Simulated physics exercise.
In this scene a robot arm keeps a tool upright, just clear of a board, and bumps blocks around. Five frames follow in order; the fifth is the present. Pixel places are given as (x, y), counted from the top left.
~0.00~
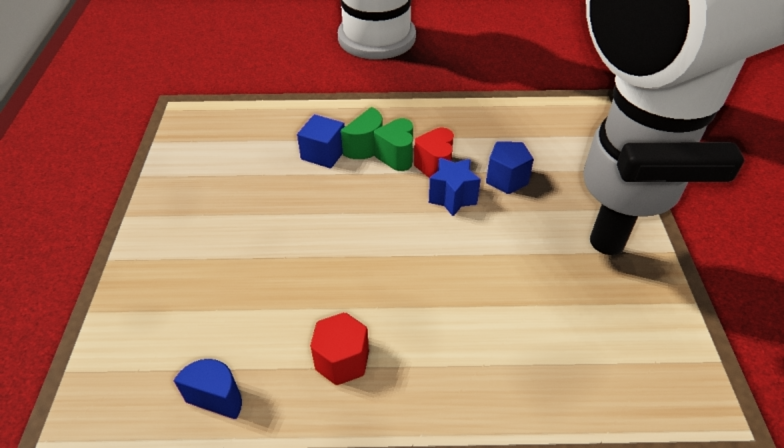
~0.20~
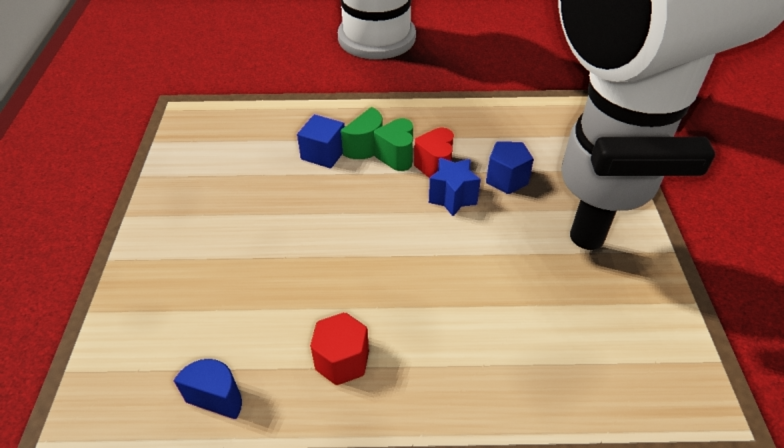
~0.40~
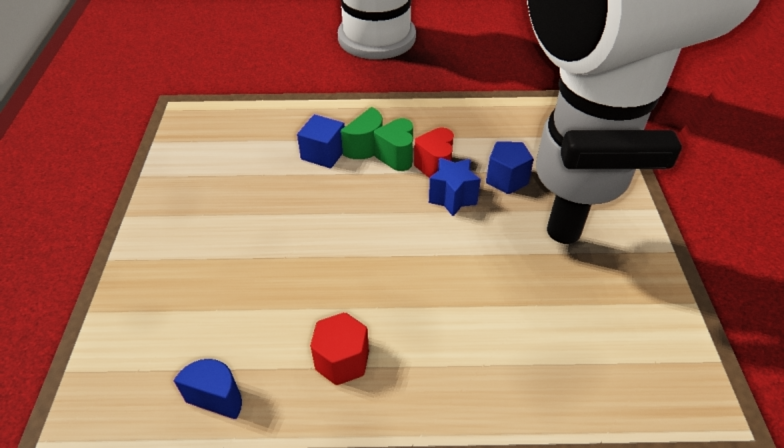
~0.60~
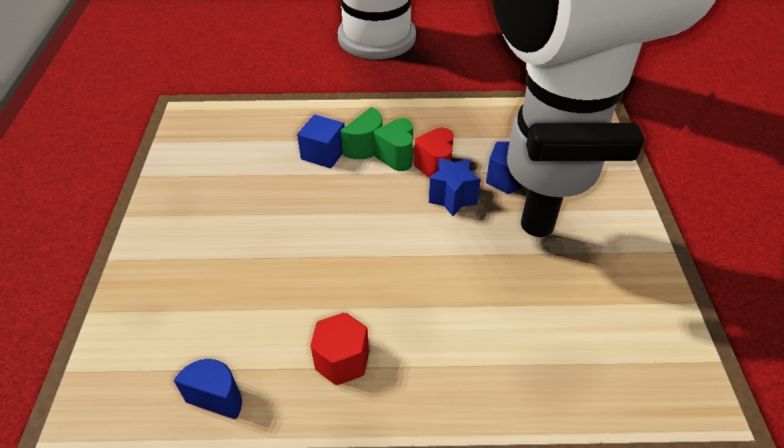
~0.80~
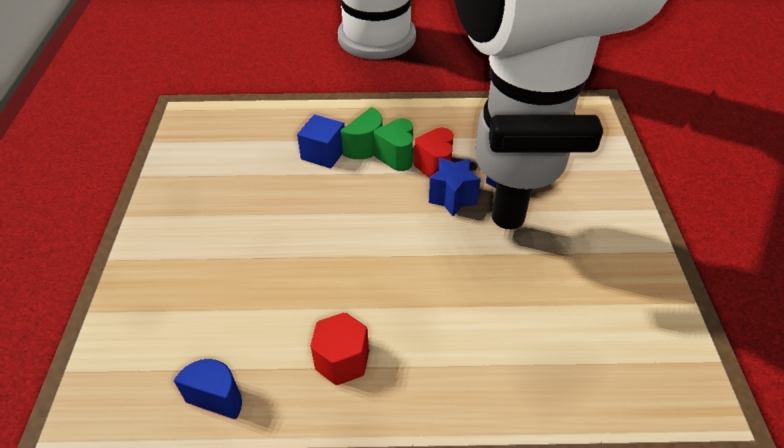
In the video, a robotic arm with a black tip moves steadily left above a wooden board, passing in front of a blue block and nearing a blue star, while the red, green and blue blocks stay still.
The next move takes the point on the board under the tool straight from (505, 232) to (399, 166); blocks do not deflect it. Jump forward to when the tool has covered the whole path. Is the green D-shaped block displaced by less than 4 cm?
I believe so.
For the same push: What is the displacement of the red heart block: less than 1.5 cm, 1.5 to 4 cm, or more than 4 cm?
It moves quite far, over 4 cm.
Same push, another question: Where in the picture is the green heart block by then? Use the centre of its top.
About (380, 103).
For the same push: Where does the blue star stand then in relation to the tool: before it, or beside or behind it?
The tool should keep driving it forward.
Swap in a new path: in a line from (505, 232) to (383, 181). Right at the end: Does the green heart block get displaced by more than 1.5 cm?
Short answer: Yes.
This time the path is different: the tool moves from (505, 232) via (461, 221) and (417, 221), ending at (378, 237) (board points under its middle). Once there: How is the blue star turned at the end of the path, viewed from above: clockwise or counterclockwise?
From overhead, clockwise.
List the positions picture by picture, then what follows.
Lower end of the tool at (607, 242), tops of blocks, green D-shaped block at (365, 122), green heart block at (397, 131), red heart block at (437, 141), blue star at (455, 172), in the first frame.
Tool at (587, 237), blocks as before, in the second frame.
Tool at (564, 232), blocks as before, in the third frame.
Tool at (537, 225), blocks as before, in the fourth frame.
Tool at (508, 218), green D-shaped block at (365, 122), green heart block at (397, 131), red heart block at (437, 141), blue star at (455, 172), in the fifth frame.
The first path, step by step. One third of the way, tool at (468, 194); blue star at (446, 166).
Two thirds of the way, tool at (432, 172); green D-shaped block at (353, 112), turned 40° anticlockwise; green heart block at (389, 120), turned 20° clockwise; red heart block at (423, 121), turned 70° clockwise; blue star at (410, 146).
At the end, tool at (399, 151); green D-shaped block at (346, 109), turned 65° anticlockwise; green heart block at (380, 103), turned 40° clockwise; red heart block at (420, 115), turned 110° clockwise; blue star at (377, 126).
